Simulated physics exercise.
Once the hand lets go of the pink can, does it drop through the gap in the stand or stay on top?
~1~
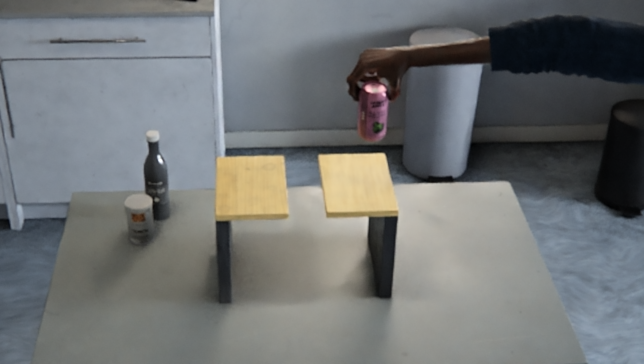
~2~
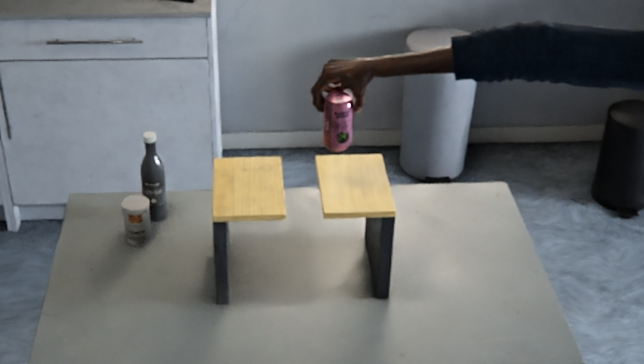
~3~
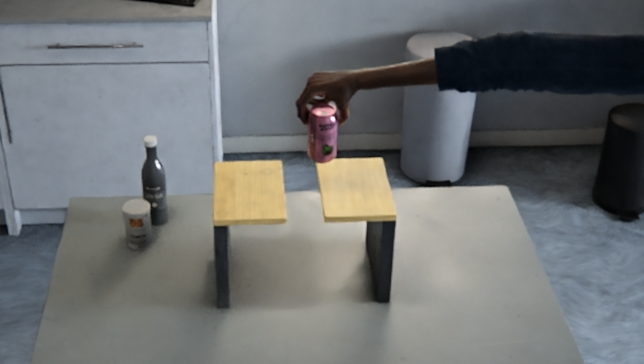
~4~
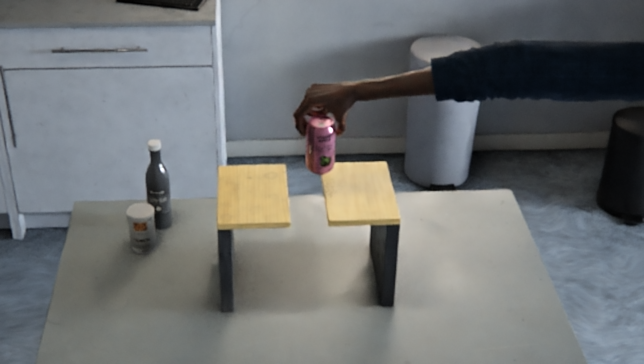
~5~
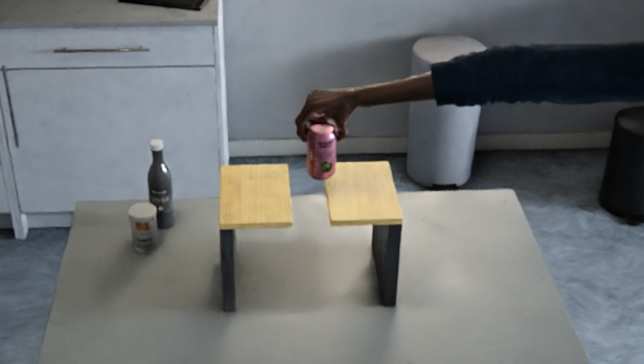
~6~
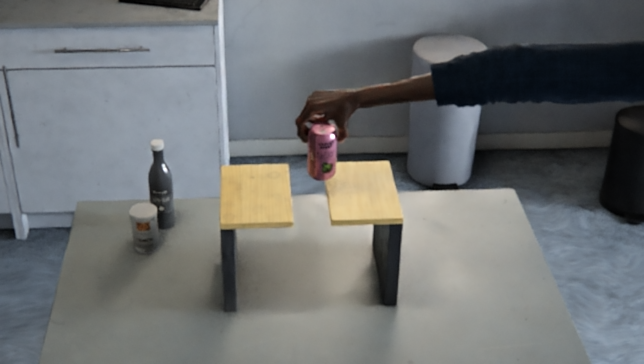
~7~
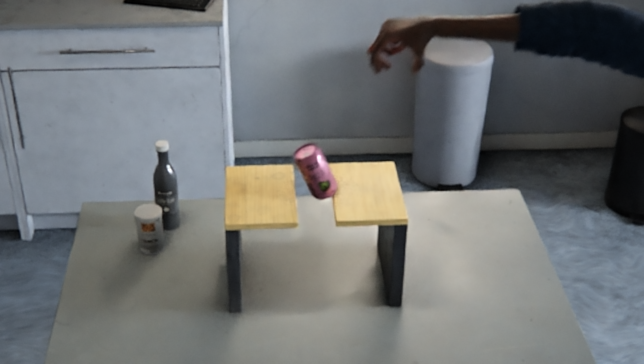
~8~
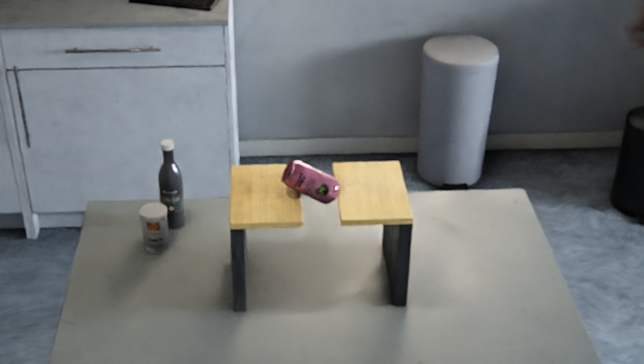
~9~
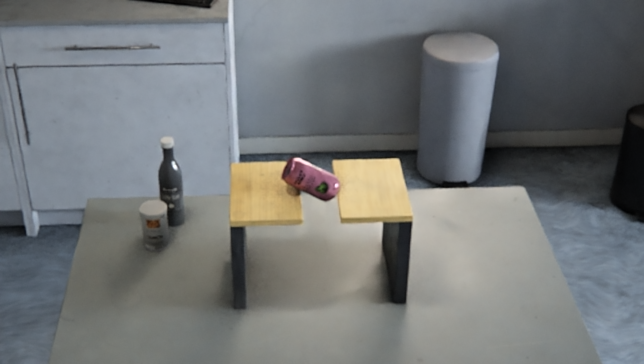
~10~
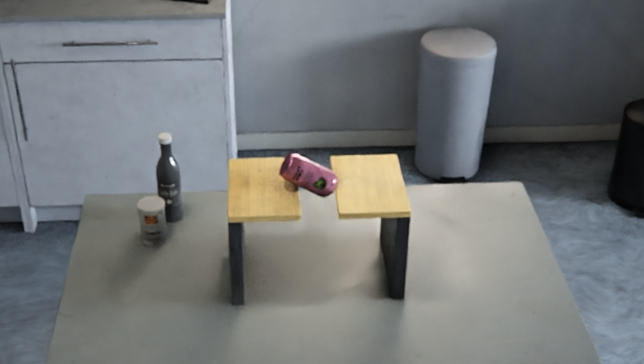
It stays on top, tipping over and coming to rest at a slant across the gap between the two boards.
